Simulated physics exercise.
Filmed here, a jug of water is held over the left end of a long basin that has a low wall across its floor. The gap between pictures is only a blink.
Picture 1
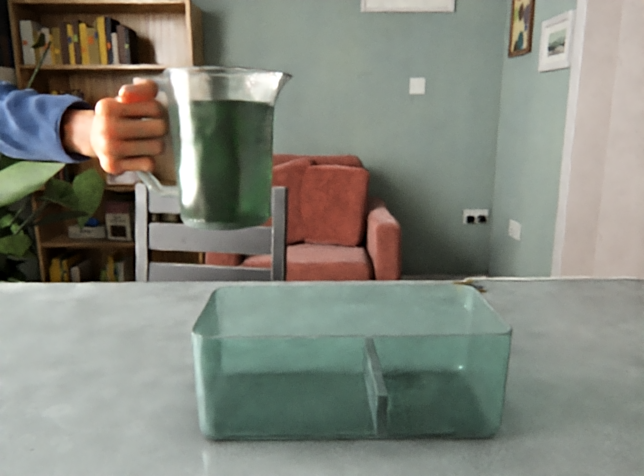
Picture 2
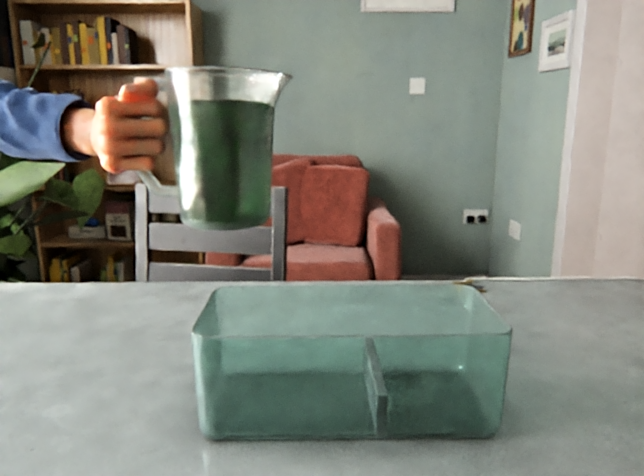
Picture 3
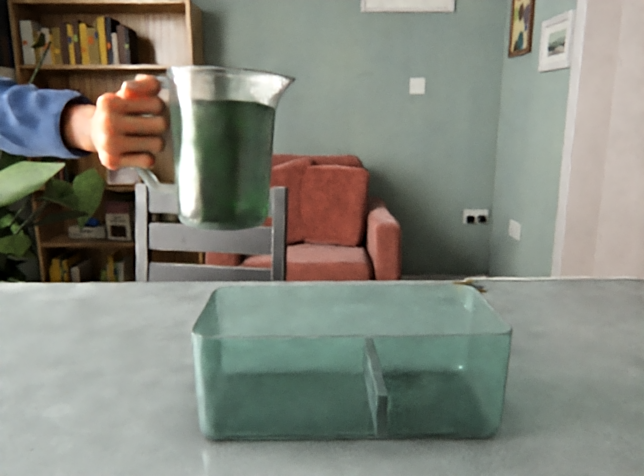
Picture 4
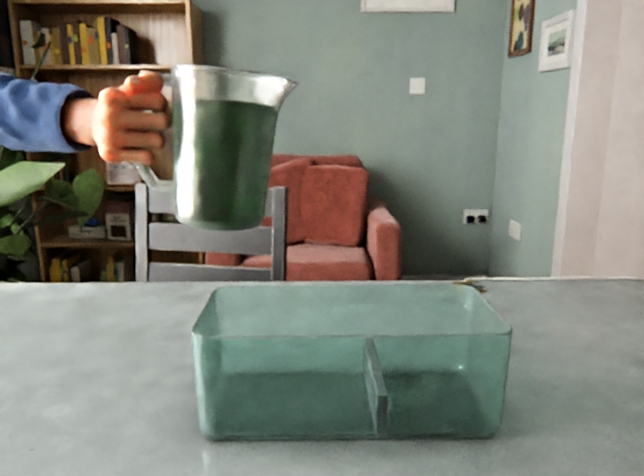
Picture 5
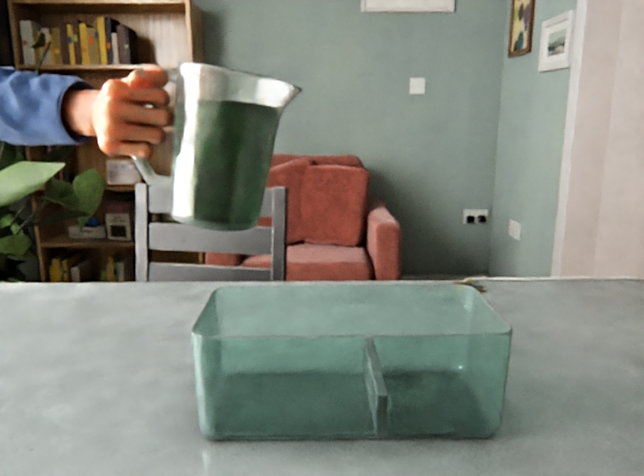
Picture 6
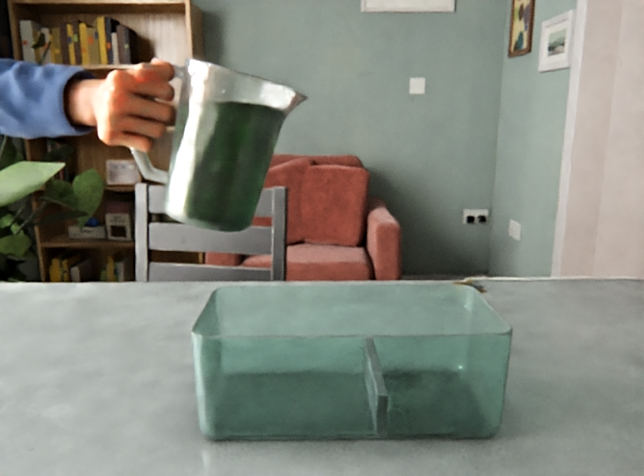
A hand in a blue sleeve held a glass jug of dark green water above a long, clear basin with a low wall inside, then slowly tilted the jug a little to the right.
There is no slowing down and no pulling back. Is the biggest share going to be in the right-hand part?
Yes.
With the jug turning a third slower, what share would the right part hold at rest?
It comes to some 65 in a hundred.
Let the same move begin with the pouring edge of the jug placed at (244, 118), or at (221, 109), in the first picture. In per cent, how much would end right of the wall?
5 % and 5 %.
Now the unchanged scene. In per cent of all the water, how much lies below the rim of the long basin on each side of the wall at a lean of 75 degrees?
You'd find 0 per cent on the left and 0 per cent on the right.
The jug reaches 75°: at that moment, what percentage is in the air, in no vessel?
15 per cent.
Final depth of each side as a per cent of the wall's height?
Levels: Left around 20 per cent, right around 70 per cent.
A moment on, the tilt is 75° and 84 per cent is still to pour, 0 is left of the wall and 0 right of it.
Next, the tilt is 99° and 40 per cent is still to pour, 10 is left of the wall and 26 right of it.
Then the tilt is 99° and 9 per cent is still to pour, 23 is left of the wall and 58 right of it.
Later the tilt is 99° and 1 per cent is still to pour, 34 is left of the wall and 62 right of it.
At rest 36 per cent lies left of the wall, 62 right of it and 2 outside.
